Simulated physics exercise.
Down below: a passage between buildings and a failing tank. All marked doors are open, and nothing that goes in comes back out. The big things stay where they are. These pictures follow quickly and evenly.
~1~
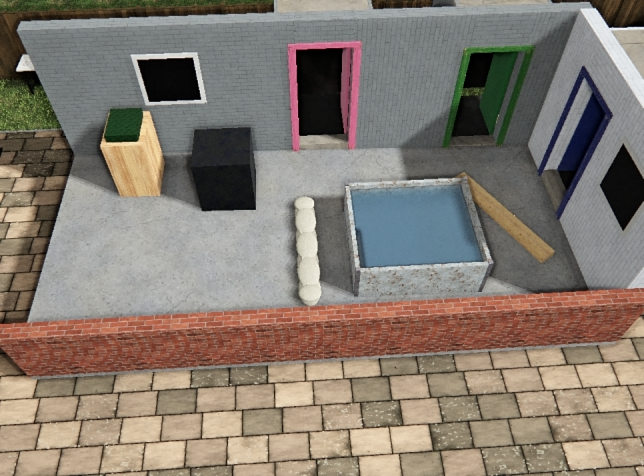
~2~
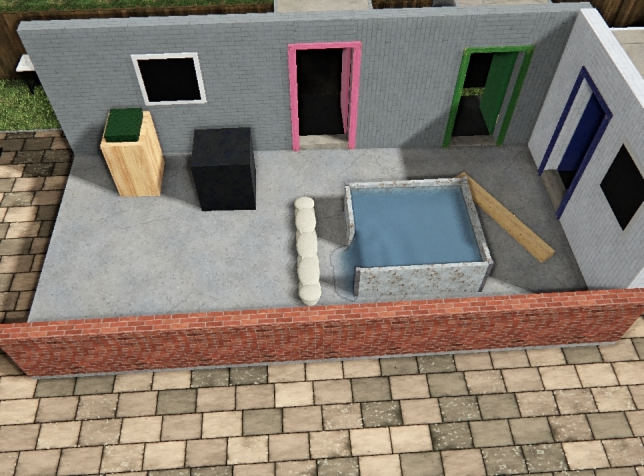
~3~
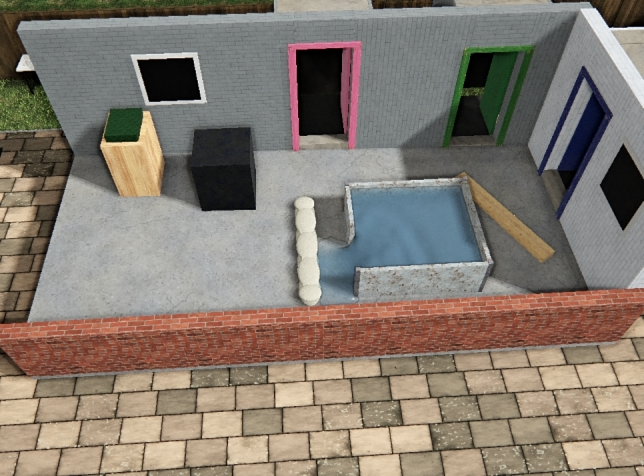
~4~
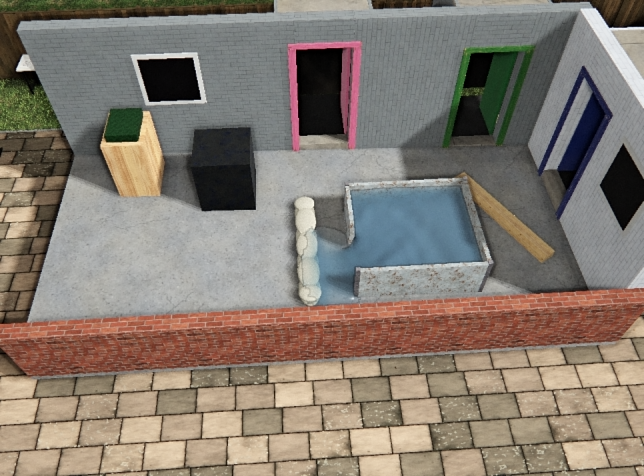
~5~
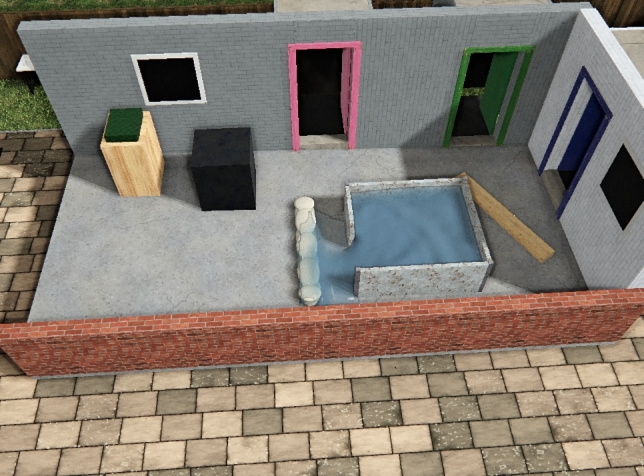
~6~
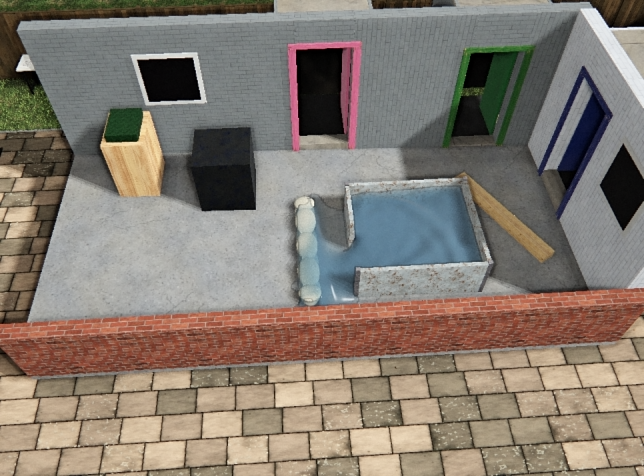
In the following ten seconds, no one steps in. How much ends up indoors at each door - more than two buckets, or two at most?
Indoors: Green door, more than two; pink door, two at most; blue door, two at most.
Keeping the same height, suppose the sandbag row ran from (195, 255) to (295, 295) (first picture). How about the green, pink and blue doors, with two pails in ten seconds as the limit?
Then green door remains below, pink door remains below and blue door remains below.
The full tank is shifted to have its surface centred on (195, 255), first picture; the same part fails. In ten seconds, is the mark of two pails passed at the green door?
The green door falls short.
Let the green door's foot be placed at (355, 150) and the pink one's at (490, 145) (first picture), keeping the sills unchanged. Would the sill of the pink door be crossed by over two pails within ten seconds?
Door by door, the pink door stays inside the limit.
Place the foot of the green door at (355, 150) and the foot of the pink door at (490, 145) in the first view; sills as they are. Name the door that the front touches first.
It would be the green door.
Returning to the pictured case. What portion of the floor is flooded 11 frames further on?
My estimate is close to 45 per cent.
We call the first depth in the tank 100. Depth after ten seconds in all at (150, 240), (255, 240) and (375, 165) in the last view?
Going place by place: 4 %, 4 % and 6 %.
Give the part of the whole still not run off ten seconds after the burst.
Estimate: 84 per cent.
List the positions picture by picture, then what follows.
In the first picture, still water in the open tank at (414, 225).
In the second picture, water pours out at (355, 265) and has run to (349, 295).
In the third picture, the front is at (322, 303), out from the gap at (355, 266).
In the fourth picture, water pours out at (355, 266) and has run to a hidden place.
In the fifth picture, the front is at a hidden place, out from the gap at (355, 266).
In the sixth picture, the front is at (313, 198), out from the gap at (355, 266).
A moment on, water covers 25 % of the floor; the green door not reached, the pink door wet at the sill, nothing in, the blue door not reached.
Next, water covers 45 % of the floor; the green door not reached, the pink door wet at the sill, nothing in, the blue door not reached.
Then, water covers 65 % of the floor; the green door wet at the sill, nothing in, the pink door under two buckets in, the blue door not reached.
Later, water covers 90 % of the floor; the green door wet at the sill, nothing in, the pink door under two buckets in, the blue door wet at the sill, nothing in.
In the end, water covers 80 % of the floor; the green door over two buckets in, the pink door under two buckets in, the blue door wet at the sill, nothing in.
